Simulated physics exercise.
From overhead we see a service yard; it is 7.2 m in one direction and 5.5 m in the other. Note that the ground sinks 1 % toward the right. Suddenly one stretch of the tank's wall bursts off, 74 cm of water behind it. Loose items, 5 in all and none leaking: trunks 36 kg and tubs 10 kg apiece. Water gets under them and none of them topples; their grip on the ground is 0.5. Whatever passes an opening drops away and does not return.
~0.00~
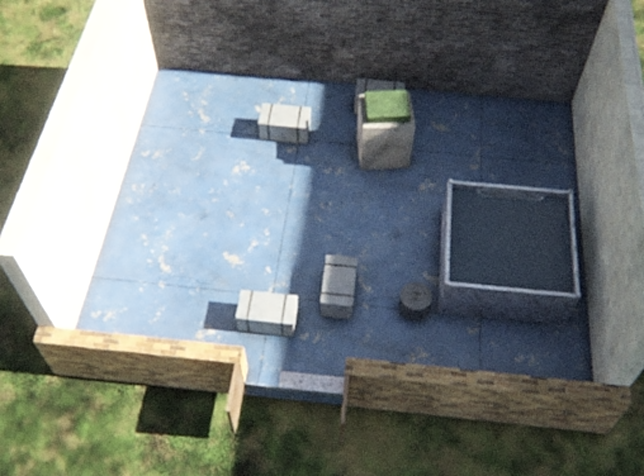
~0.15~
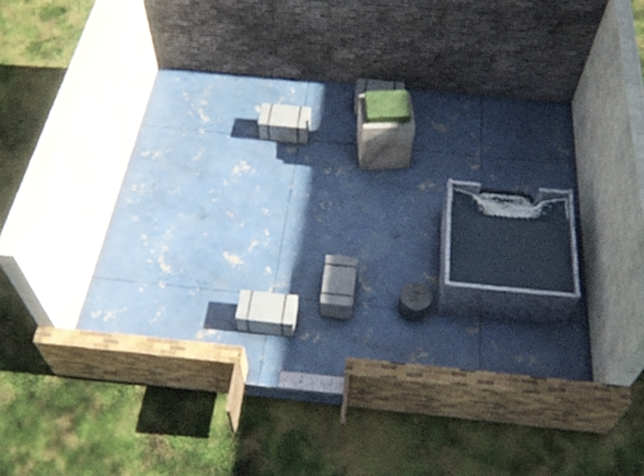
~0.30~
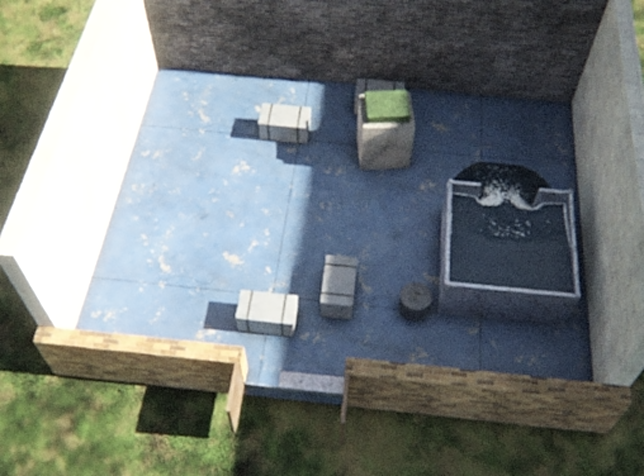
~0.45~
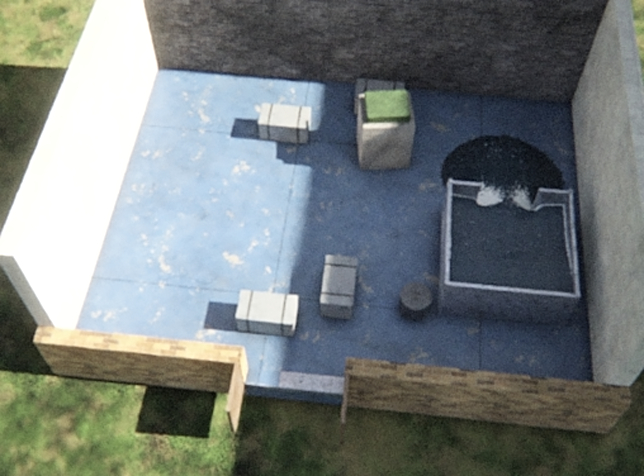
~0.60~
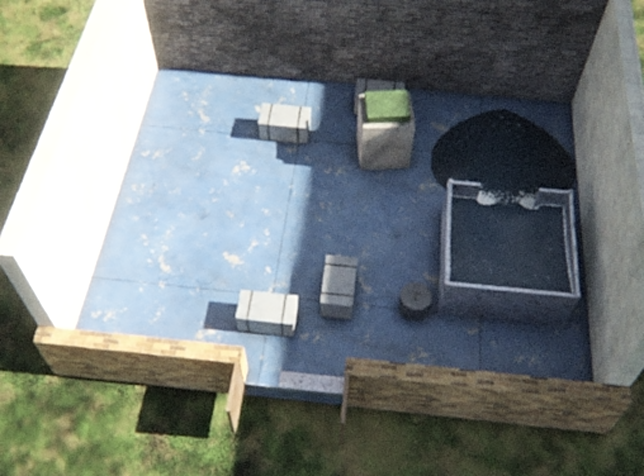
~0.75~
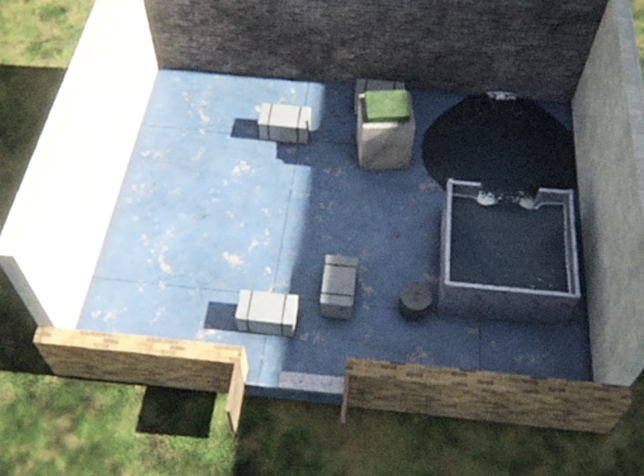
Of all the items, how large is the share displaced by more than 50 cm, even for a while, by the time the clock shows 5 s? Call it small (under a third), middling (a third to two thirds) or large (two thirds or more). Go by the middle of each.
Small, under a third.
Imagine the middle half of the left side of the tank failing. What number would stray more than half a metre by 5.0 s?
In that case the number is 2.
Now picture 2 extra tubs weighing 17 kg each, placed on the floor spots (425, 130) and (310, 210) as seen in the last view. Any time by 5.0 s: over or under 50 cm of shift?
Beyond it, Within it.
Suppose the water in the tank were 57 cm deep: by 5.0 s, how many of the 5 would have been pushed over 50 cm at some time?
That would give 1.
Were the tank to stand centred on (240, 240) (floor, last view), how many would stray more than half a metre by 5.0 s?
In that case 2 of them.
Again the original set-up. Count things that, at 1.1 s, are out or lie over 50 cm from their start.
Result: 0.
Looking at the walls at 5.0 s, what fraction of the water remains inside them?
Close to 100 in a hundred parts remain.
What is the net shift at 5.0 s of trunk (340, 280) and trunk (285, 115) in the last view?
Distances: 0 cm; 5 cm.
After 1.1 s 0 of 5 are over 50 cm from their spots; 0 afloat.
After 2.2 s 0 of 5 are over 50 cm from their spots; 0 afloat.
After 3.5 s 1 of 5 are over 50 cm from their spots; 0 afloat.
After 5.0 s 1 of 5 are over 50 cm from their spots, and 1 have been at some point; 0 afloat.
